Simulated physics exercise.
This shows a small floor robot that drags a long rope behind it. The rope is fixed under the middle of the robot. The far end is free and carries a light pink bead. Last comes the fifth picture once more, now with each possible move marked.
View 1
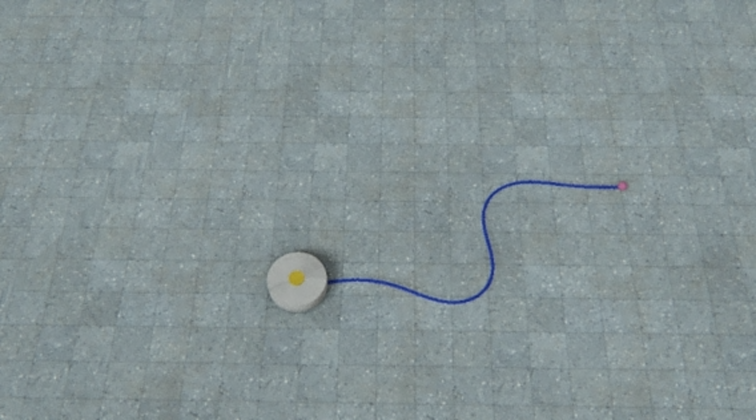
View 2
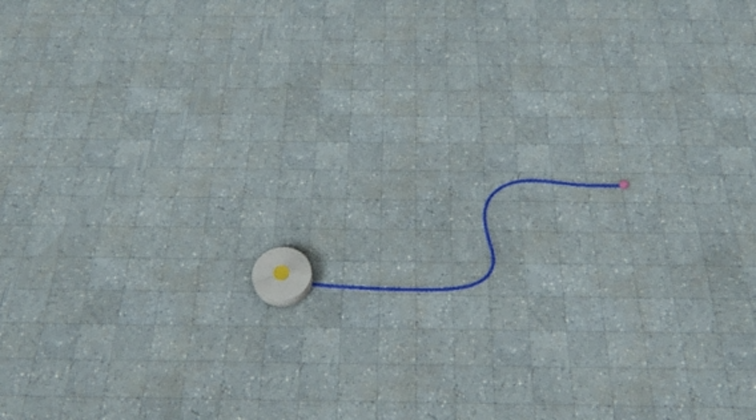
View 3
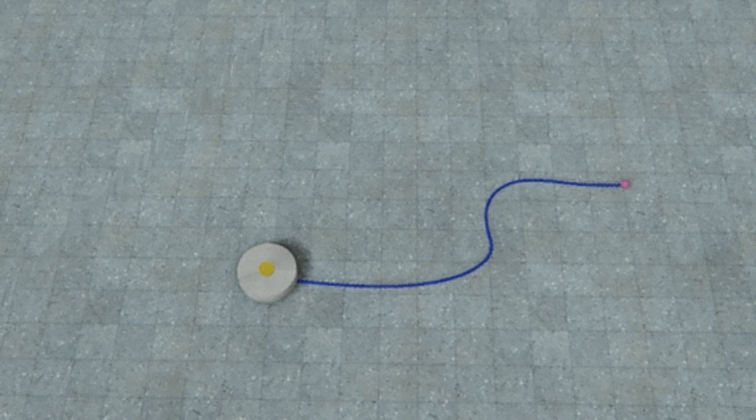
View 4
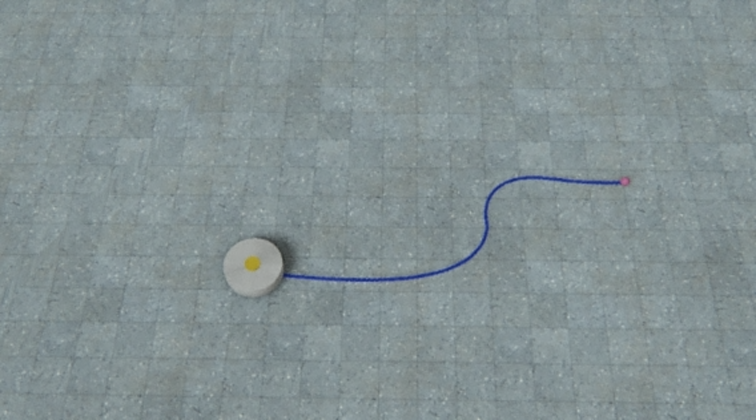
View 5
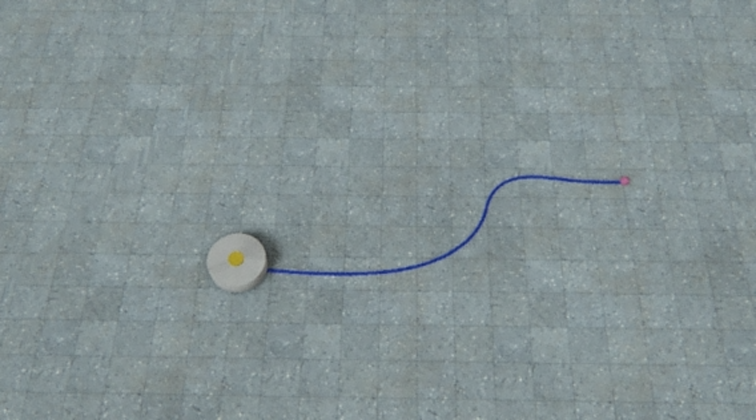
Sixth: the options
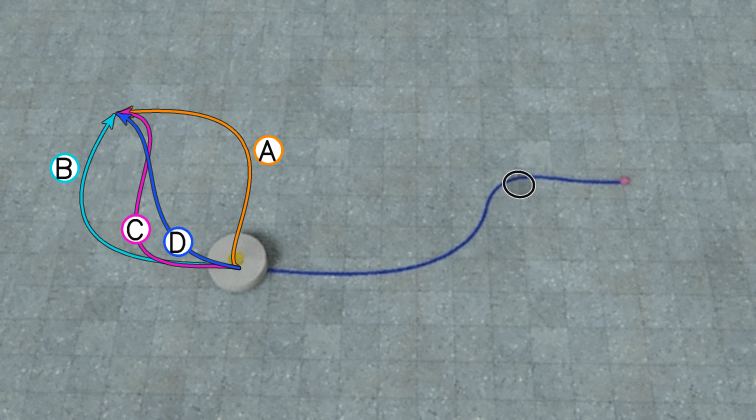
In this clip, a small round robot with a yellow dot moves steadily left and slightly up across a tiled floor, dragging a curved blue rope whose bends gradually straighten while its pink-beaded free end barely shifts.
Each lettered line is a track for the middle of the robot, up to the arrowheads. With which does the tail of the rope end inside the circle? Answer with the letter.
Choose route A.
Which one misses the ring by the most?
Route B.
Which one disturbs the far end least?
That is A.
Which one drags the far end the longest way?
Route B.
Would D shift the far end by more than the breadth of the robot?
Yes.
On the copy, A from (239, 268) via (242, 141) to (120, 113); B from (239, 268) via (95, 234) to (114, 115); C from (239, 268) via (137, 211) to (118, 113); D from (239, 268) via (156, 200) to (117, 114); the ring at (519, 184).
On A. First, robot (249, 166), middle of the rope (441, 237), free end (625, 181).
Then, robot (187, 107), middle of the rope (383, 170), free end (590, 181).
Finally, robot (113, 108), middle of the rope (314, 147), free end (517, 181); the free end is on the ring.
By contrast, B leaves the free end at (480, 207); C leaves the free end at (504, 202); D leaves the free end at (506, 199).
